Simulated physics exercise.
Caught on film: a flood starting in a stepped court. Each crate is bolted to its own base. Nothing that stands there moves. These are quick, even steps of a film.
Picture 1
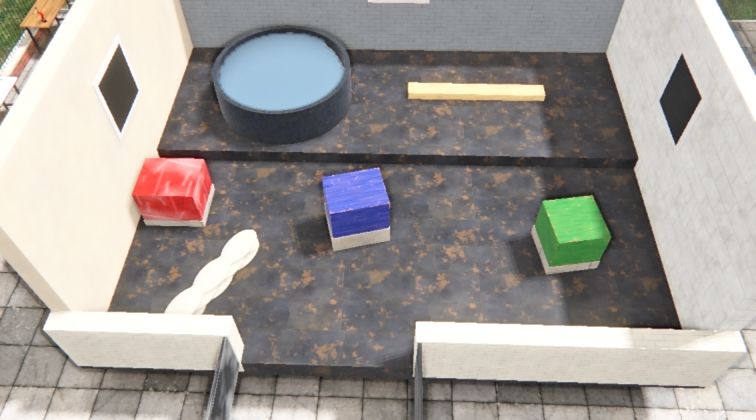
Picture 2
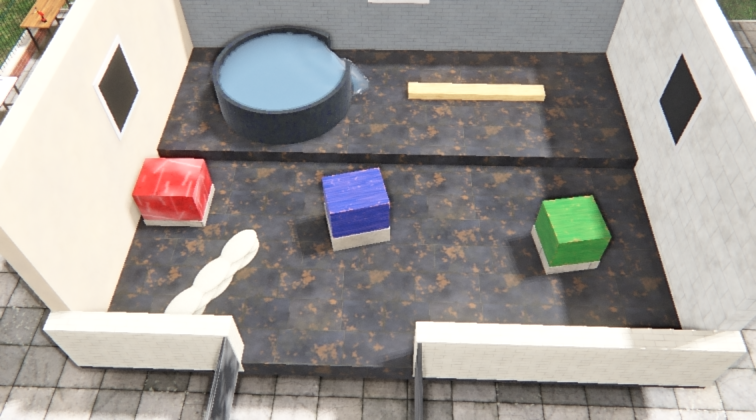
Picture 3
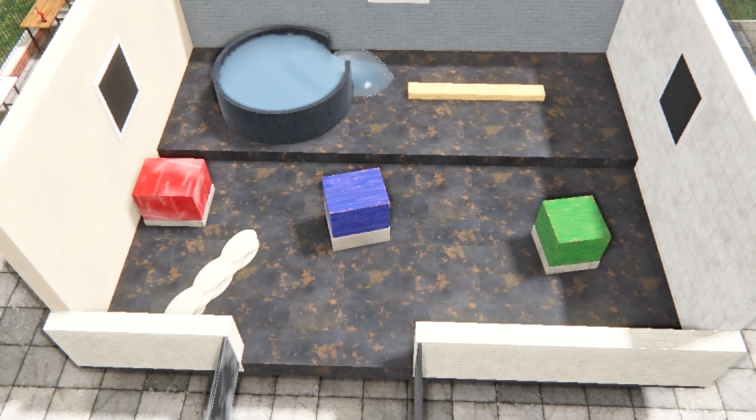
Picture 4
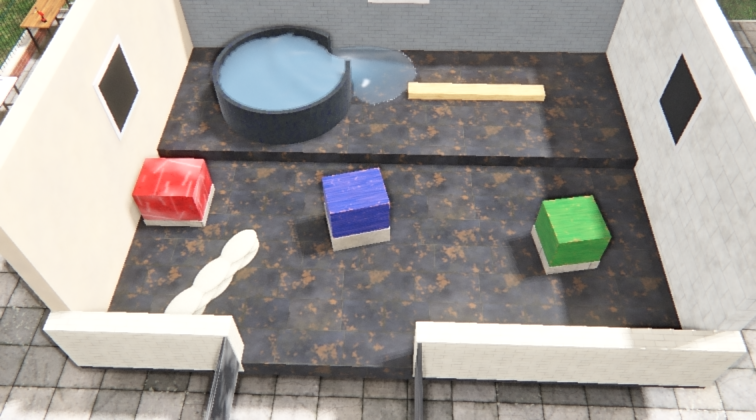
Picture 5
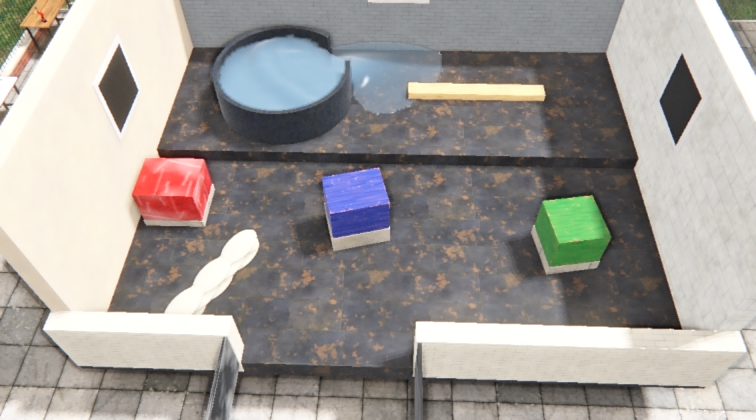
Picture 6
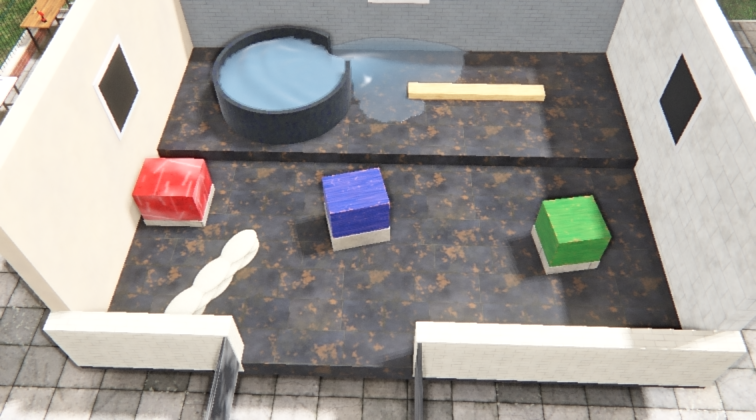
In this clip, a round pool on the upper level of a walled court opens on its right side, and water pours out, spreading rightward around a pale beam, while the red, blue and green blocks below stay still.
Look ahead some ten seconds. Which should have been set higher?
In the end: The red crate escapes dry; the green crate escapes dry; the blue crate escapes dry.
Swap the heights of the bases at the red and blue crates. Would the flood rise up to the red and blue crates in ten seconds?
Then: The red one is spared, the blue one is spared.
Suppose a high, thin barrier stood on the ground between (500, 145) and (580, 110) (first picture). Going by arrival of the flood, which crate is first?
First comes the crate marked green.
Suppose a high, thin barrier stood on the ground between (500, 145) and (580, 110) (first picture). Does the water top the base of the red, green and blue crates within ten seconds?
In short: The red one is spared; the green one remains dry; the blue one is spared.
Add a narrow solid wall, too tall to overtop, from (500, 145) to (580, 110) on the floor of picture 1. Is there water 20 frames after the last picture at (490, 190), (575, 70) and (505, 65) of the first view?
As listed: Wet, under water, awash.
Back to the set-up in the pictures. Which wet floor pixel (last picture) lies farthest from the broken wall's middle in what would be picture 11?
Close to (601, 53).
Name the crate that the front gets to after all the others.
I say the red one.
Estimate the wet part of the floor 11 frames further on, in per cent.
About 20 per cent.
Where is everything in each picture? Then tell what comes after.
The first picture shows the round pool at (282, 71) is whole and still.
In the second picture, water pours out at (341, 70) and has run to a hidden place.
In the third picture, the front is at (388, 77), out from the gap at (341, 71).
In the fourth picture, the front is at (406, 61), out from the gap at (341, 71).
In the fifth picture, water pours out at (341, 71) and has run to (433, 51).
In the sixth picture, water pours out at (341, 70) and has run to (464, 51).
A moment on, water covers 15 % of the floor; the red crate not reached, the green crate not reached, the blue crate not reached.
Next, water covers 20 % of the floor; the red crate not reached, the green crate not reached, the blue crate not reached.
Then, water covers 30 % of the floor; the red crate not reached, the green crate water round its plinth, the blue crate not reached.
Later, water covers 55 % of the floor; the red crate water round its plinth, the green crate water round its plinth, the blue crate water round its plinth.
In the end, water covers 80 % of the floor; the red crate stayed above the water, the green crate stayed above the water, the blue crate stayed above the water.
